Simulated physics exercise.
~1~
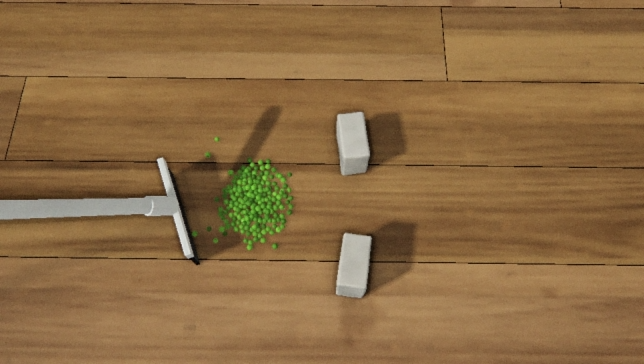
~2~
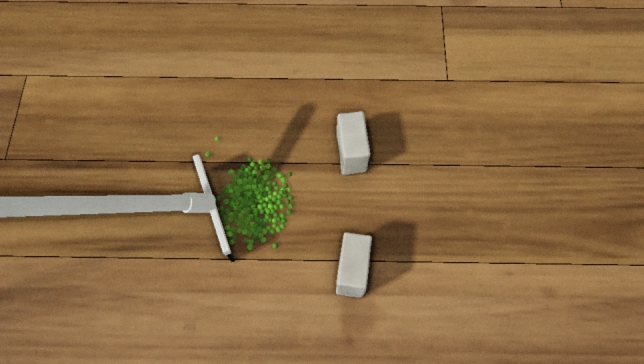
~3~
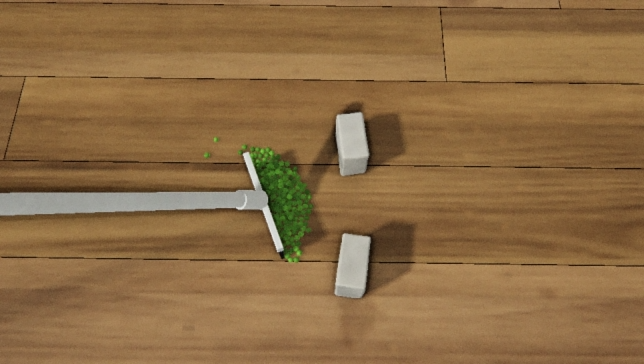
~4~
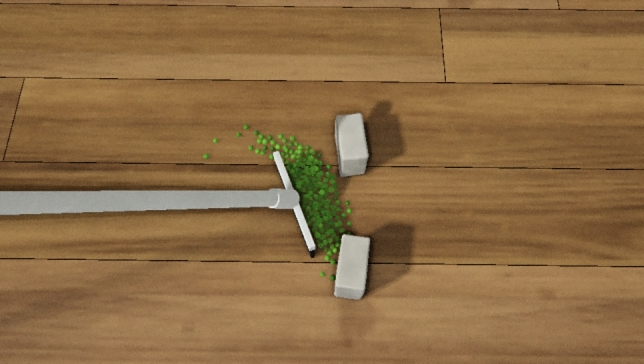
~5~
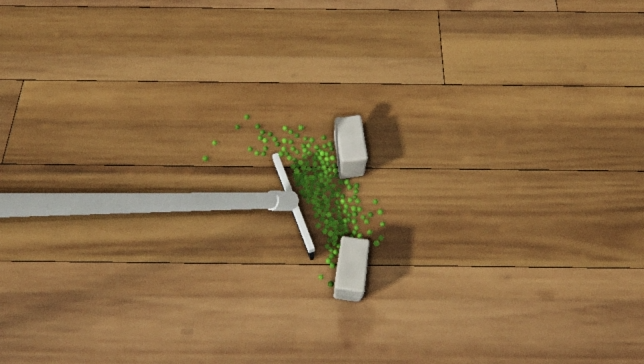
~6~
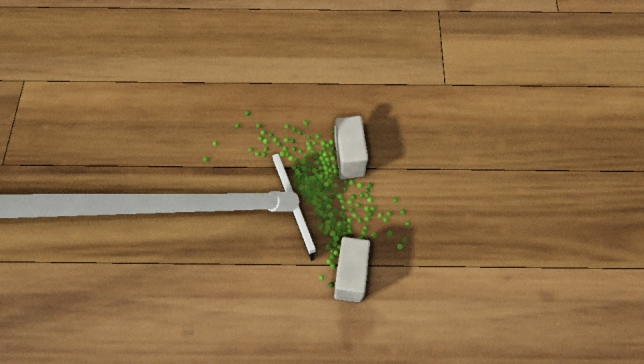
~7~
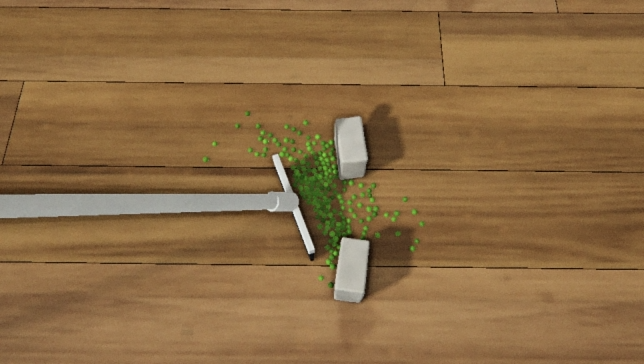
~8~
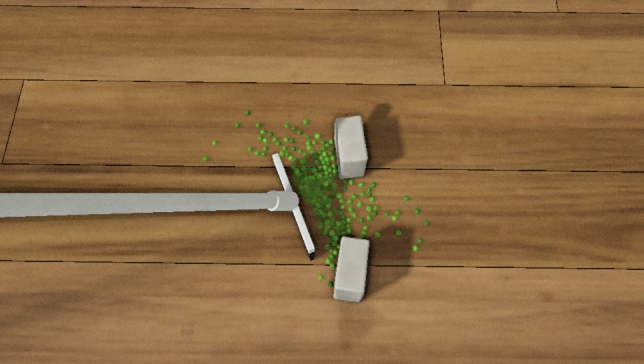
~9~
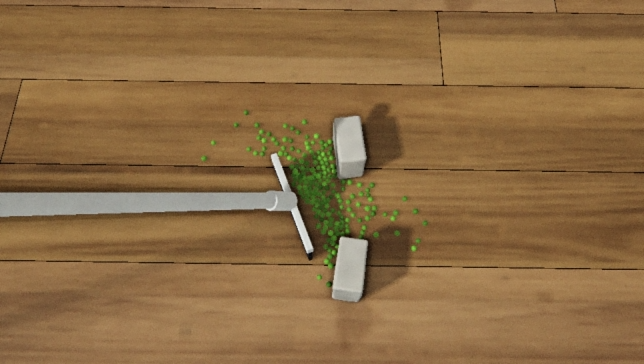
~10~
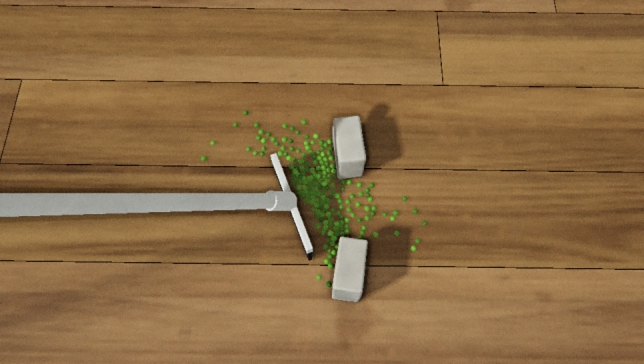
On a wooden plank floor, a loose heap of small green peas lies between a long-handled squeegee on the left and two pale blocks standing apart on the right. The squeegee slides right, meets the heap and packs it into a curved band along its slanted blade. Nearing the blocks, it stops, and the peas spread ahead of it, some spilling around the blade's upper end. A few roll on through the gap and scatter beyond it. Everything then settles, with most of the peas still crowded between the blade and the blocks.
